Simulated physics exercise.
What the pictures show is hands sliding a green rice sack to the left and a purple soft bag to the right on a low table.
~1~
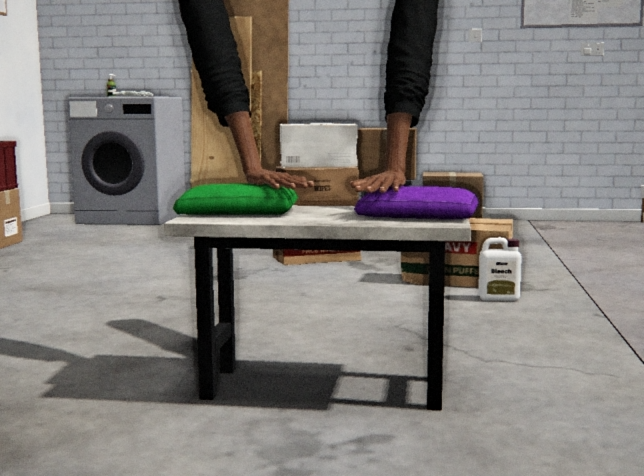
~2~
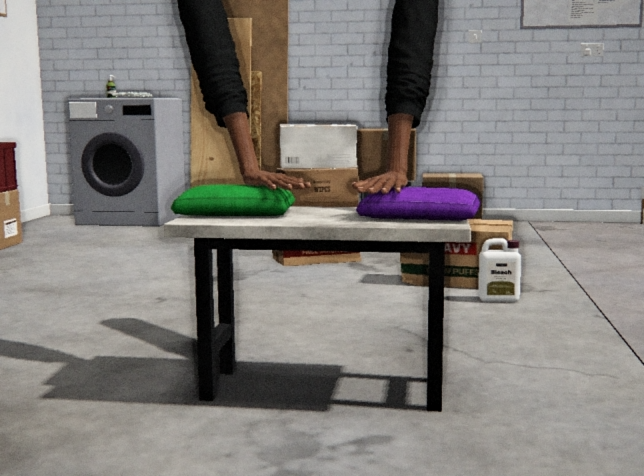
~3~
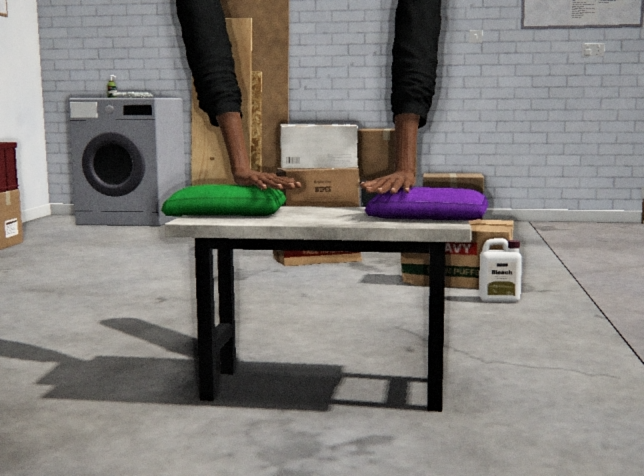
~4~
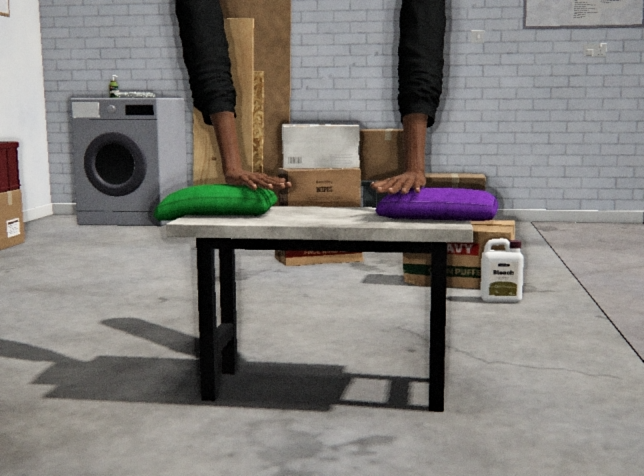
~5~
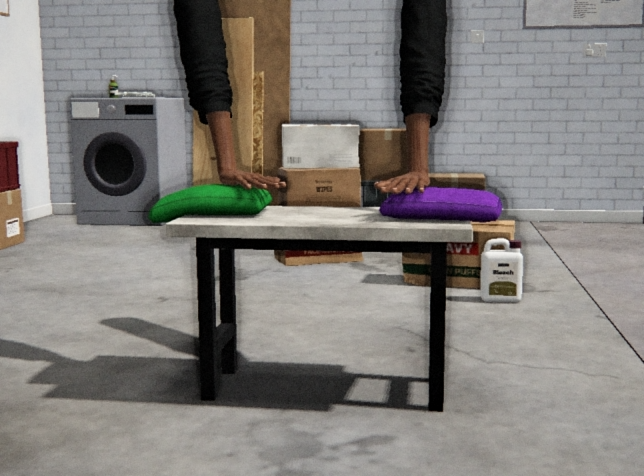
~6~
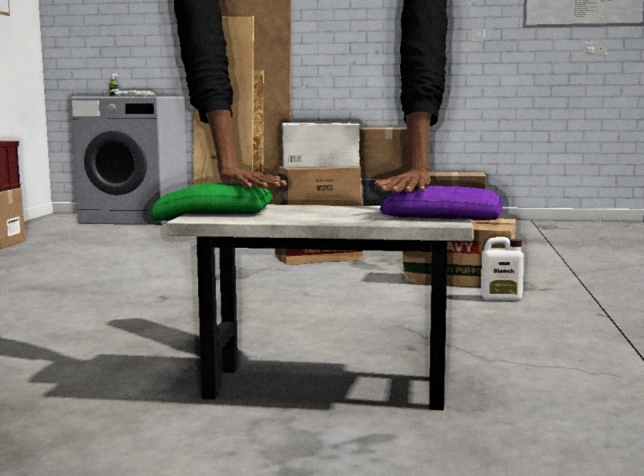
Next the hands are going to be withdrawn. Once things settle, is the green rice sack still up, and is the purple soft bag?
Once things settle, the green rice sack is still up, the purple soft bag is still up.
Then, 0.22 s past the final frame, rice sack unmoved; soft bag unmoved.
When it is over, rice sack unmoved; soft bag unmoved. The green rice sack remains on top and the purple soft bag holds its place.
